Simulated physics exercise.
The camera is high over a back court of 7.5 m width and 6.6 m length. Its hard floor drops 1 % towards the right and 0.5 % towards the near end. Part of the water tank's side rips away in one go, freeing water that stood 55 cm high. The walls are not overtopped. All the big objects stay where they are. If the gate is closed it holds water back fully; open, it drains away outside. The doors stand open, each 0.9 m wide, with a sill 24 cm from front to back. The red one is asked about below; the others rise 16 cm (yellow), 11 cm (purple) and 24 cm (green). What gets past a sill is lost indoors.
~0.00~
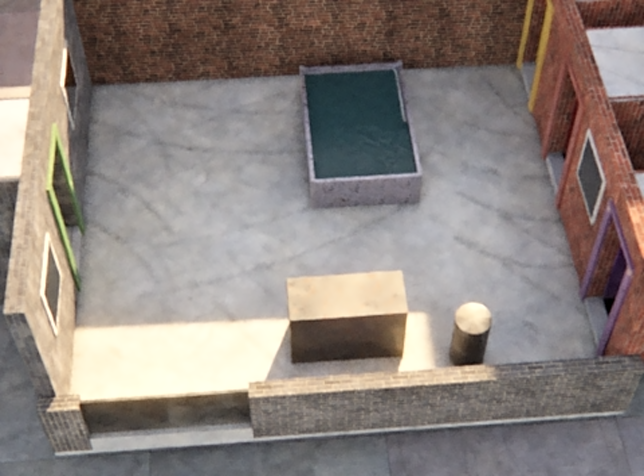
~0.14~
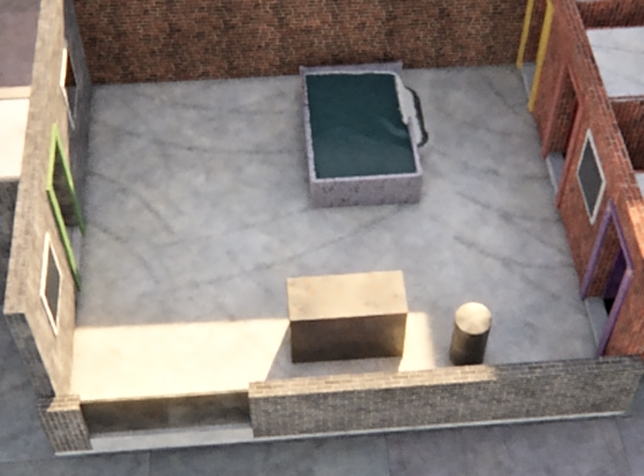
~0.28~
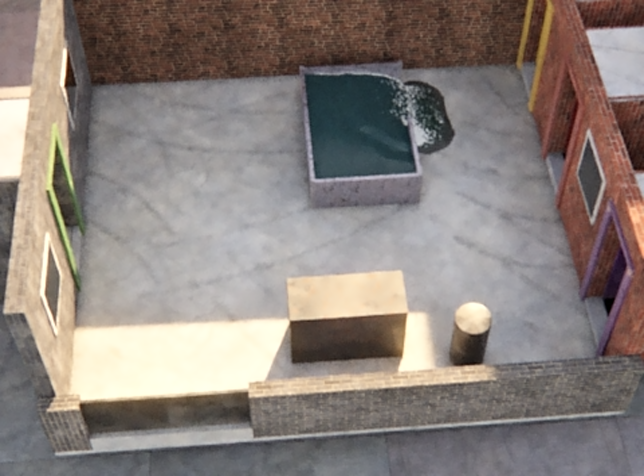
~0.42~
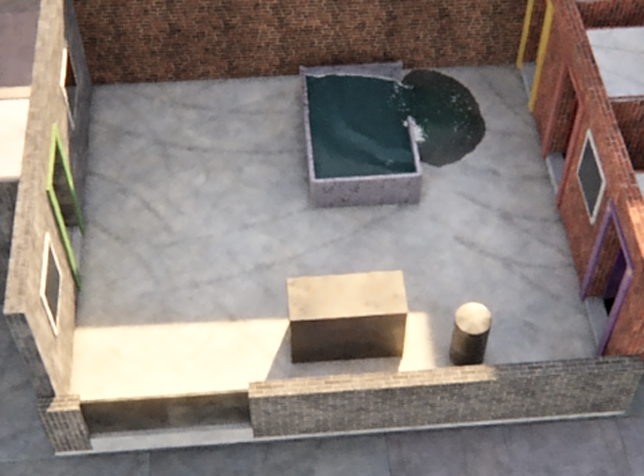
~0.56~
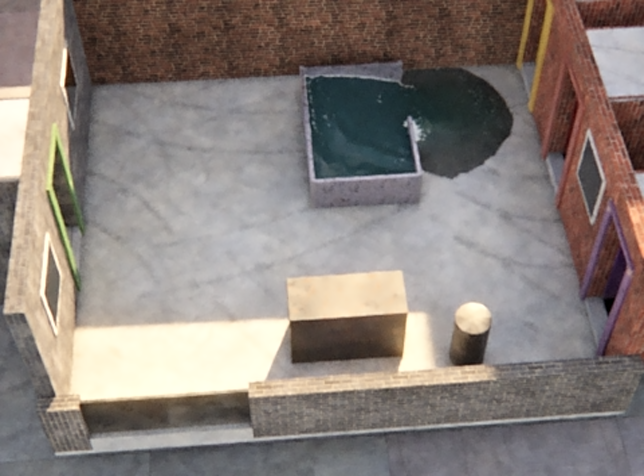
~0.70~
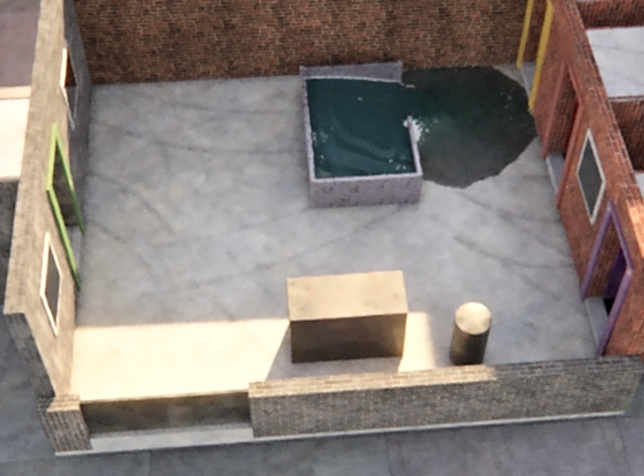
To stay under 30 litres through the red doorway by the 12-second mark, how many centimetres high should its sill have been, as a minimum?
Some 8.5 cm above the ground.
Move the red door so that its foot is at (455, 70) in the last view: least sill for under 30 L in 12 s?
Roughly 17 cm.
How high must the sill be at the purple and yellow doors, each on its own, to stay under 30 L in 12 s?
Roughly 9.5 cm at purple and 31 cm at yellow.
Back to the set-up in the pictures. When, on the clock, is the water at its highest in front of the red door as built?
At about 1.6 s.
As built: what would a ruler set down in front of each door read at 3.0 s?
Depths in cm: Yellow 29, purple 3, green 0, red 13.
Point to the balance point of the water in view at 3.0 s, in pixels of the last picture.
Around (430, 141).
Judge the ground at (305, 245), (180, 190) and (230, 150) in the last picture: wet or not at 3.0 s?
In that order: Dry, not reached, dry.
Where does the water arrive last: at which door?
The green one.
After 1.4 s water covers 10 % of the floor, deepest (43 cm) near (515, 68); 13 cm at the red door, 0 litres in over its 18 cm sill.
After 3.0 s water covers 25 % of the floor, deepest (28 cm) near (518, 83); 13 cm at the red door, 0 litres in over its 18 cm sill.
After 12.0 s water covers 80 % of the floor, deepest (12 cm) near (601, 389); 5 cm at the red door, 0 litres in over its 18 cm sill.
At the red door as built, the water arrived by 1.2 s and peaked near 14 cm at 1.6 s.
With a sill of 7.5 cm, 46 litres would have come in within the 12 s; with 10 cm, 18 litres. So under 30 litres takes about 8.5 cm.
